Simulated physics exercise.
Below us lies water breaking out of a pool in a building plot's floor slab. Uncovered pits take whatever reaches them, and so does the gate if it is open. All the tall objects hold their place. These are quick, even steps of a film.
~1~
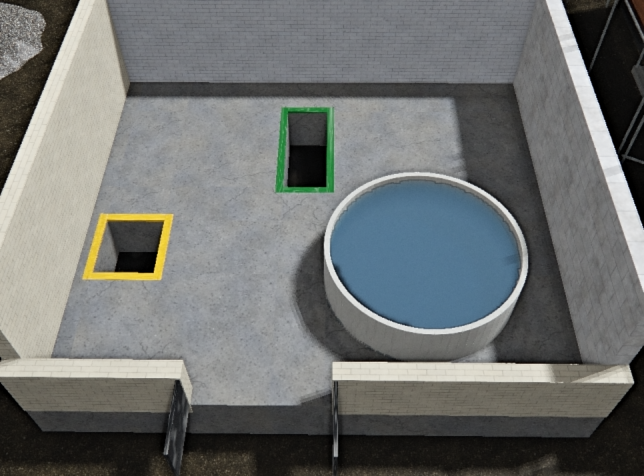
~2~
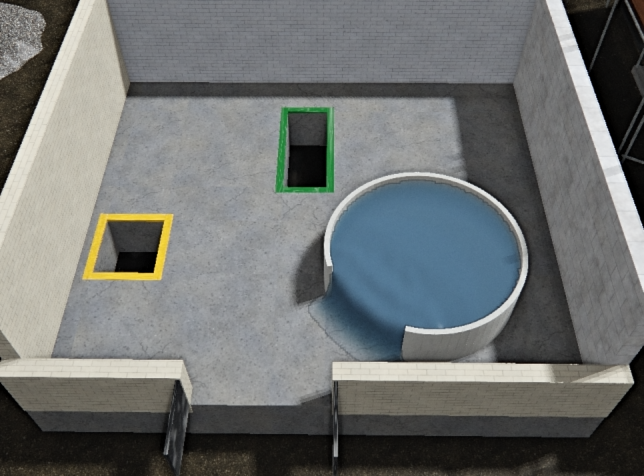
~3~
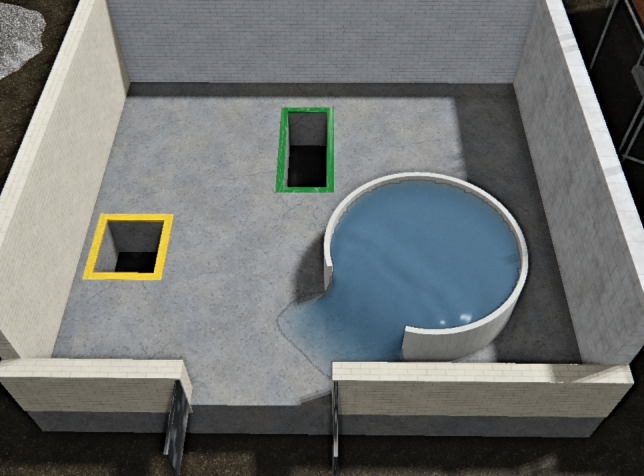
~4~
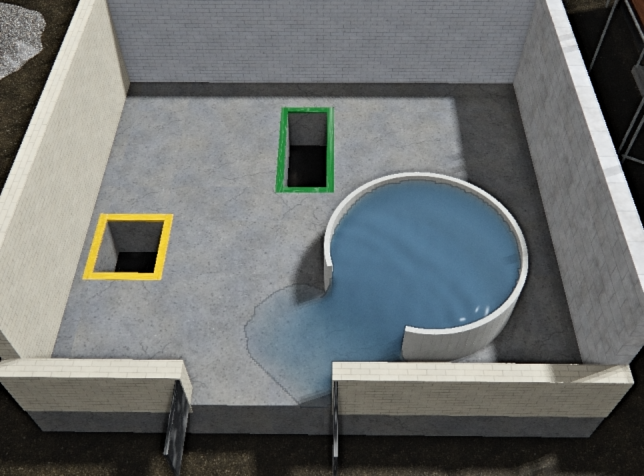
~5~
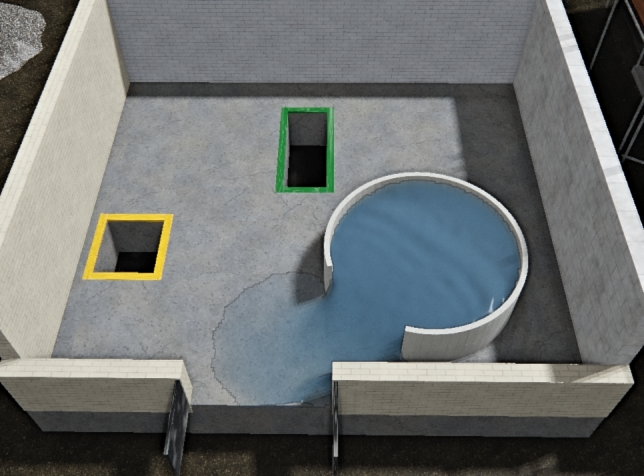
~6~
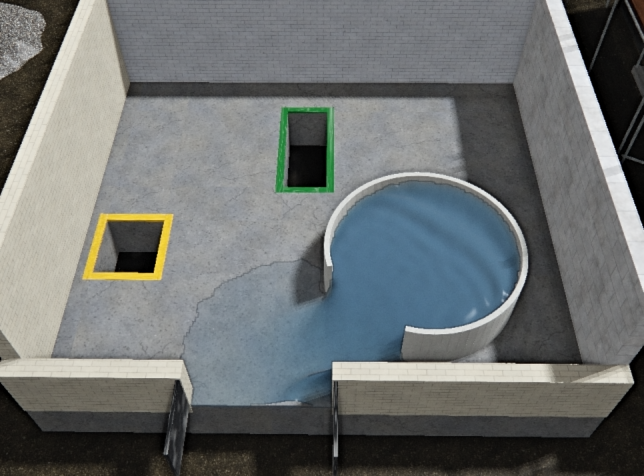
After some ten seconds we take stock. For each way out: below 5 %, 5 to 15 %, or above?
One by one: The gate takes more than 15 %; the green pit takes less than 5 %; the yellow pit takes more than 15 %.
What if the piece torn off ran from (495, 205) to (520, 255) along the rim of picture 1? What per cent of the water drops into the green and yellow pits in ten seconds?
In per cent: Green 15, yellow 12.
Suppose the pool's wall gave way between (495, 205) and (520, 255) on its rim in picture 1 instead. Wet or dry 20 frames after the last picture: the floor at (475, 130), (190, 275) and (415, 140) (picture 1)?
As listed: Covered, clear, awash.
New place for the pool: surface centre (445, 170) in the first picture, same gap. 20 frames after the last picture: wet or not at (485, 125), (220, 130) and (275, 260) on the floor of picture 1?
One after the other: Clear, dry, covered.
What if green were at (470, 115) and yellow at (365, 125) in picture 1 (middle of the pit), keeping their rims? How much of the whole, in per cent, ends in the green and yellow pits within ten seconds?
In per cent: Green 4, yellow 4.
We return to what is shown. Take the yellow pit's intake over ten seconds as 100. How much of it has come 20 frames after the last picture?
About 20 per cent.
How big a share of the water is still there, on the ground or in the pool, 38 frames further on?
I make it 54 per cent.
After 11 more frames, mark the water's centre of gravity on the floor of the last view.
Roughly at (365, 305).
A moment on, water covers 20 % of the floor; the gate 8 %, the green pit 0 %, the yellow pit 0 %.
Next, water covers 25 % of the floor; the gate 15 %, the green pit 0 %, the yellow pit 0 %.
Then, water covers 35 % of the floor; the gate 24 %, the green pit 0 %, the yellow pit 4 %.
Later, water covers 50 % of the floor; the gate 32 %, the green pit 0 %, the yellow pit 15 %.
In the end, water covers 65 % of the floor; the gate 38 %, the green pit 0 %, the yellow pit 24 %.
